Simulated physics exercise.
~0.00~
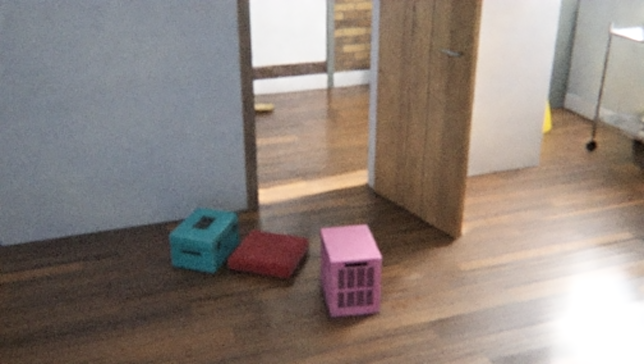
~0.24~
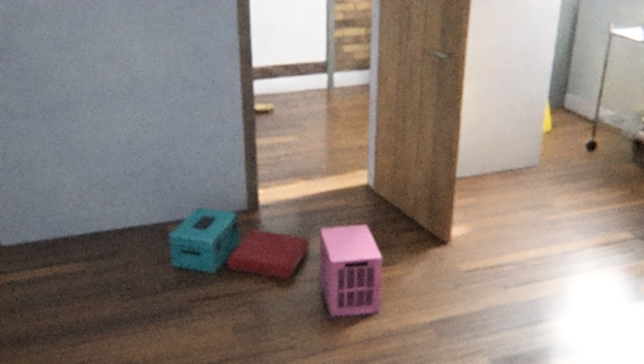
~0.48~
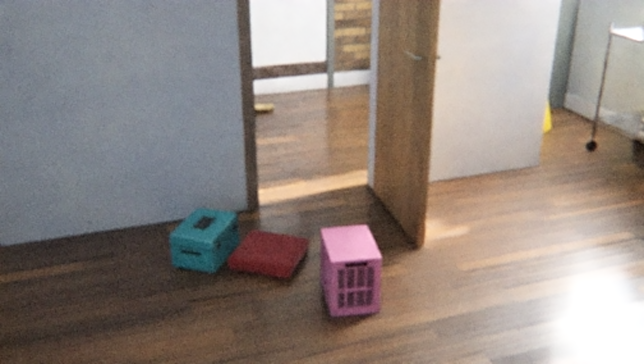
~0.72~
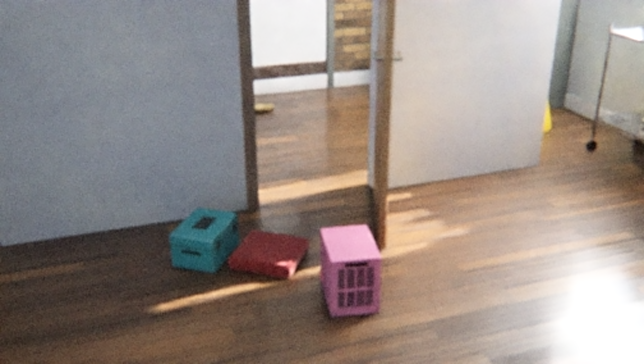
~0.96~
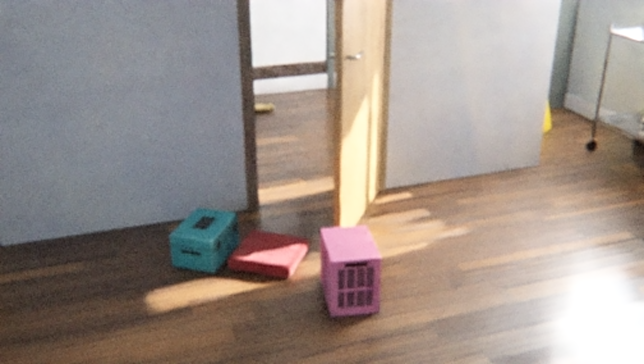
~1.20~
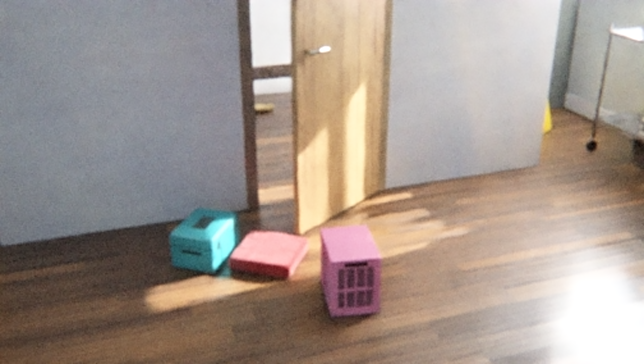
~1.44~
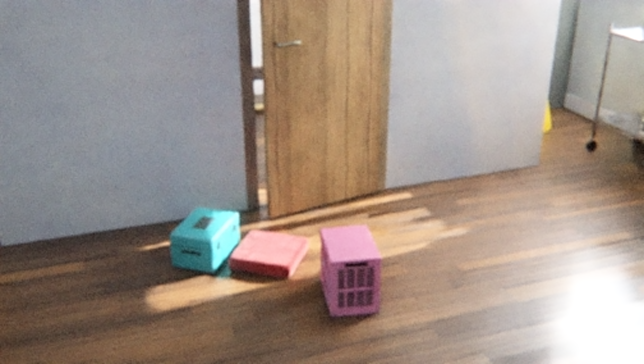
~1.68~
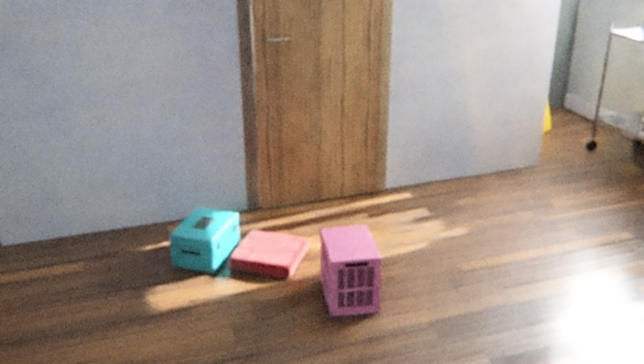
A wooden door that stood wide open into a room swung steadily around towards its frame, passing behind a turquoise box, a red cushion and a pink crate on the floor, and ended fully shut, while the three objects stayed where they were.
